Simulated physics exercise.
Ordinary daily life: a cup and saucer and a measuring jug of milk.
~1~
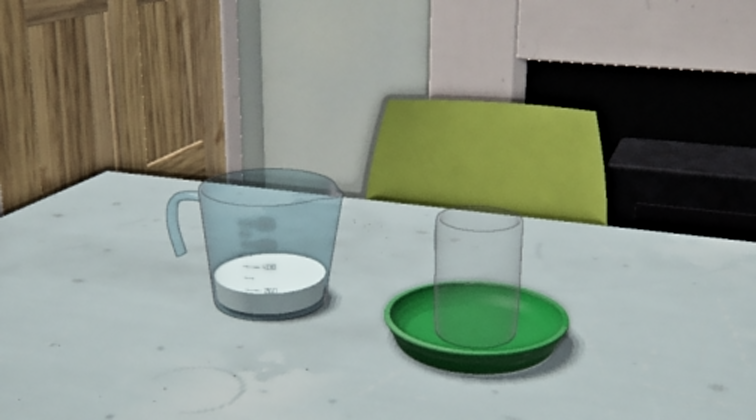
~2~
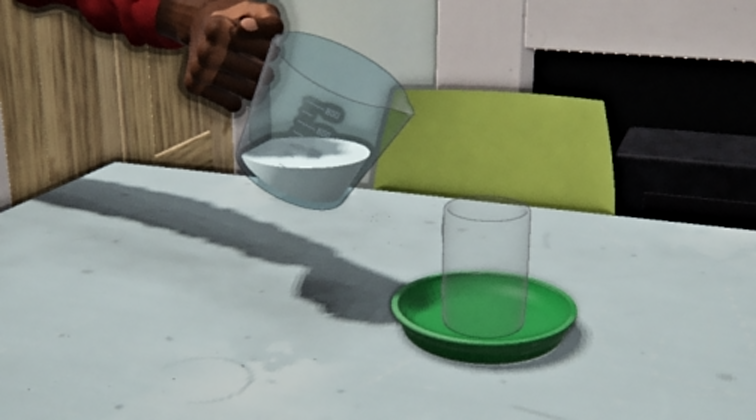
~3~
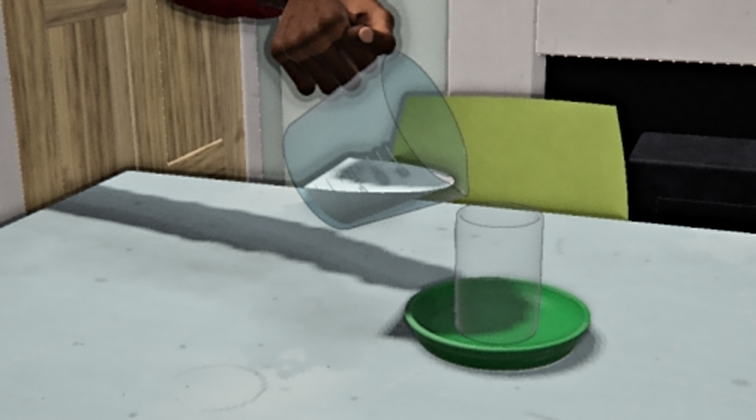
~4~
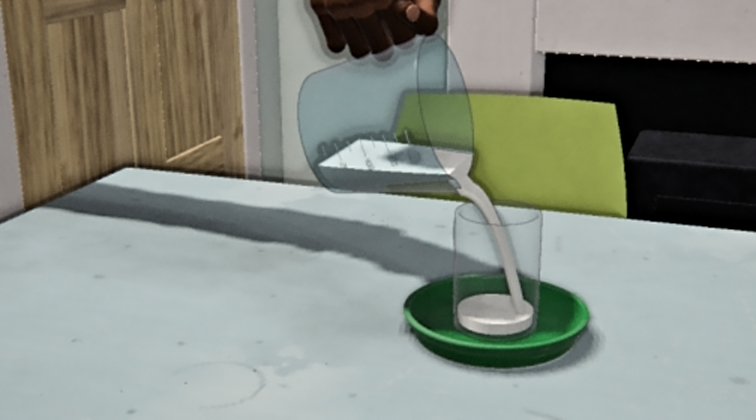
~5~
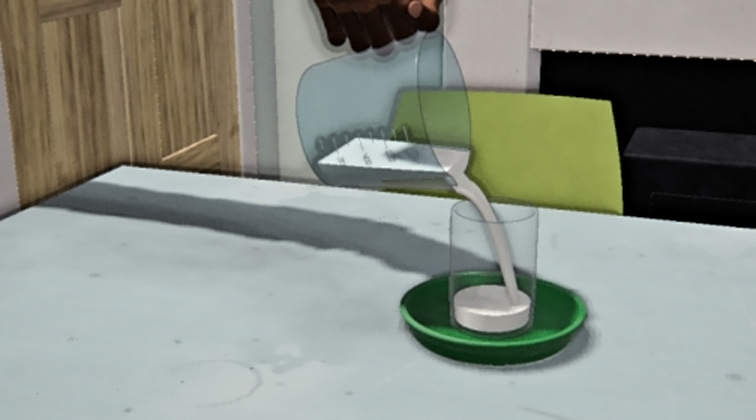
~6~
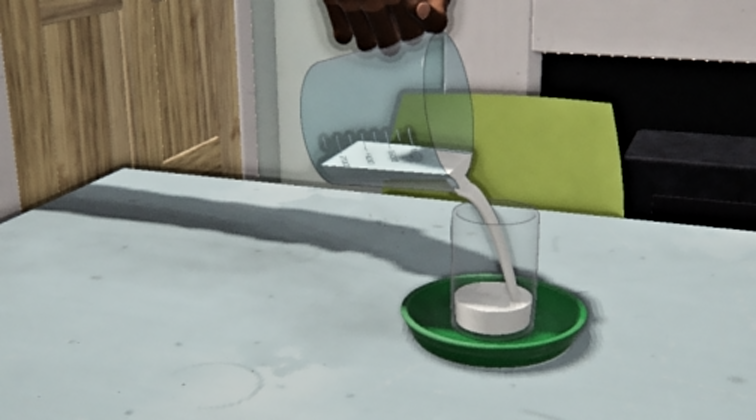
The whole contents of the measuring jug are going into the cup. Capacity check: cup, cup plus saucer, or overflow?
Cup.
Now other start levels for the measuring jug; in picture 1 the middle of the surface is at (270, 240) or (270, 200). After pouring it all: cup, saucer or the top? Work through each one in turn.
In turn: Saucer too, on to the top.
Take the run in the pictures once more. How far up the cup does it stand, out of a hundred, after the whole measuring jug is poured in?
It stands at about 50 in a hundred of the cup's height.
Soon after, the cup is about a third full; the saucer is dry.
Later, the cup is about half full; the saucer is dry.
In the end, the cup is about half full; the saucer is dry.
